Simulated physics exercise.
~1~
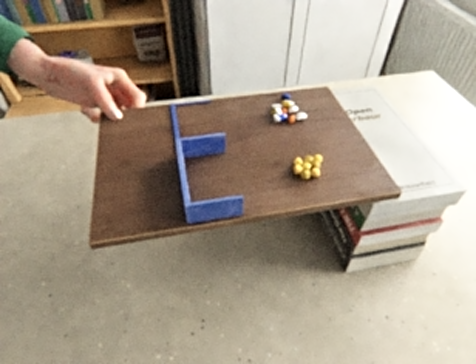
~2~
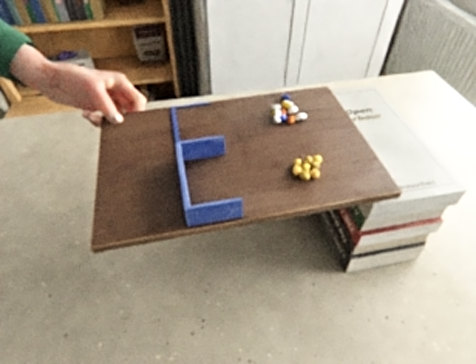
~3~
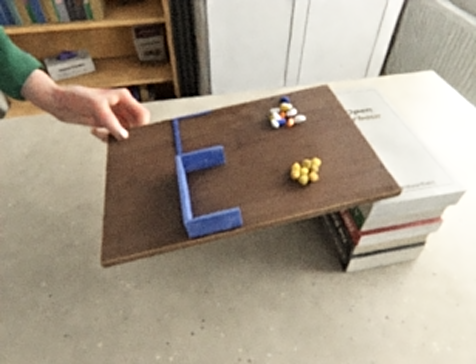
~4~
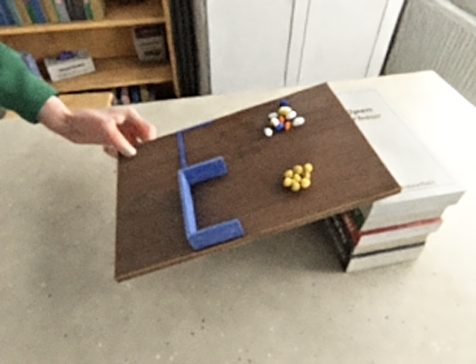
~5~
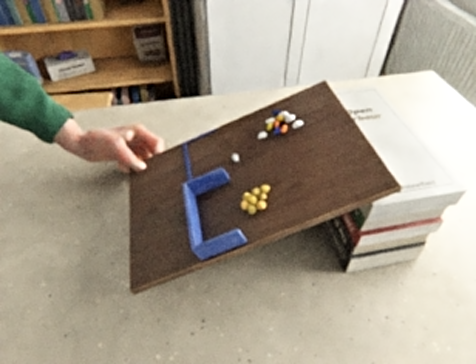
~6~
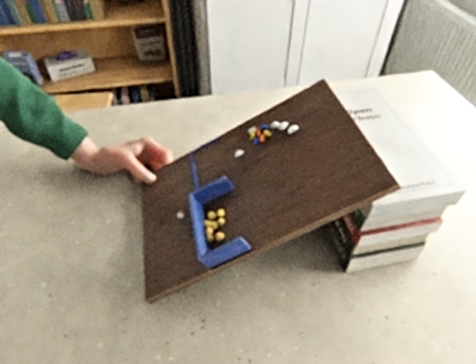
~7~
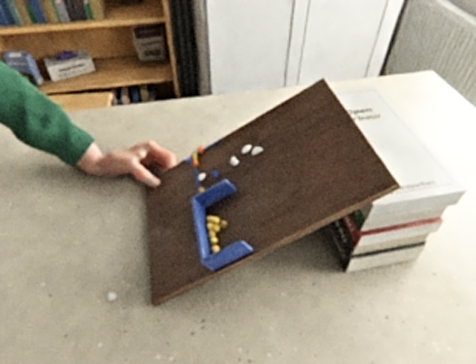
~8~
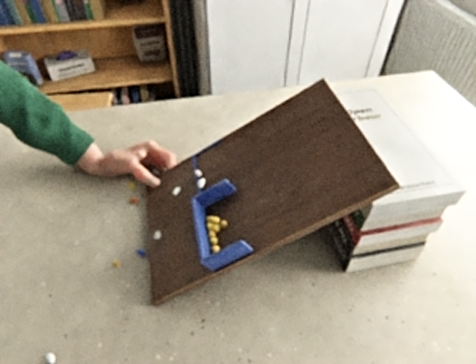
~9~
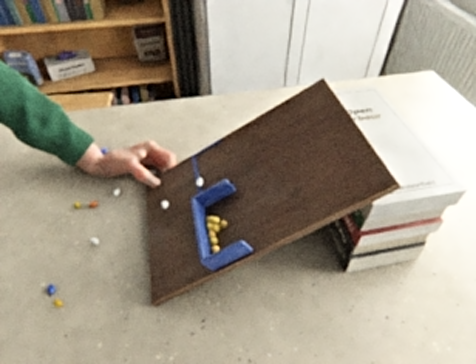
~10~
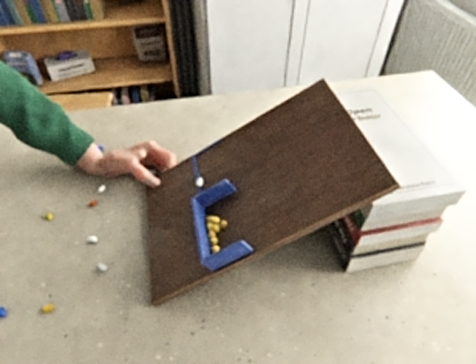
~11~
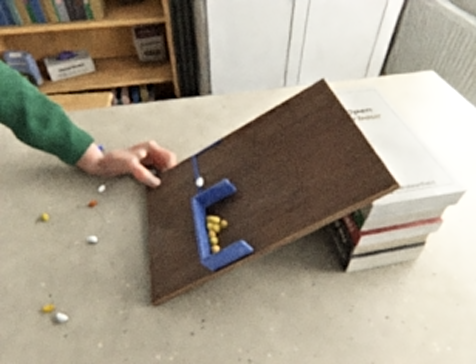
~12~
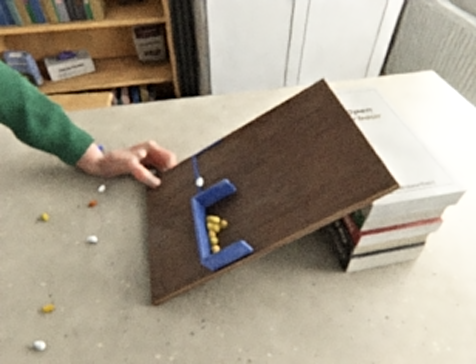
Tilting brown board lowered by a hand, yellow beads sliding into a blue barrier while mixed beads mostly spill onto the counter.
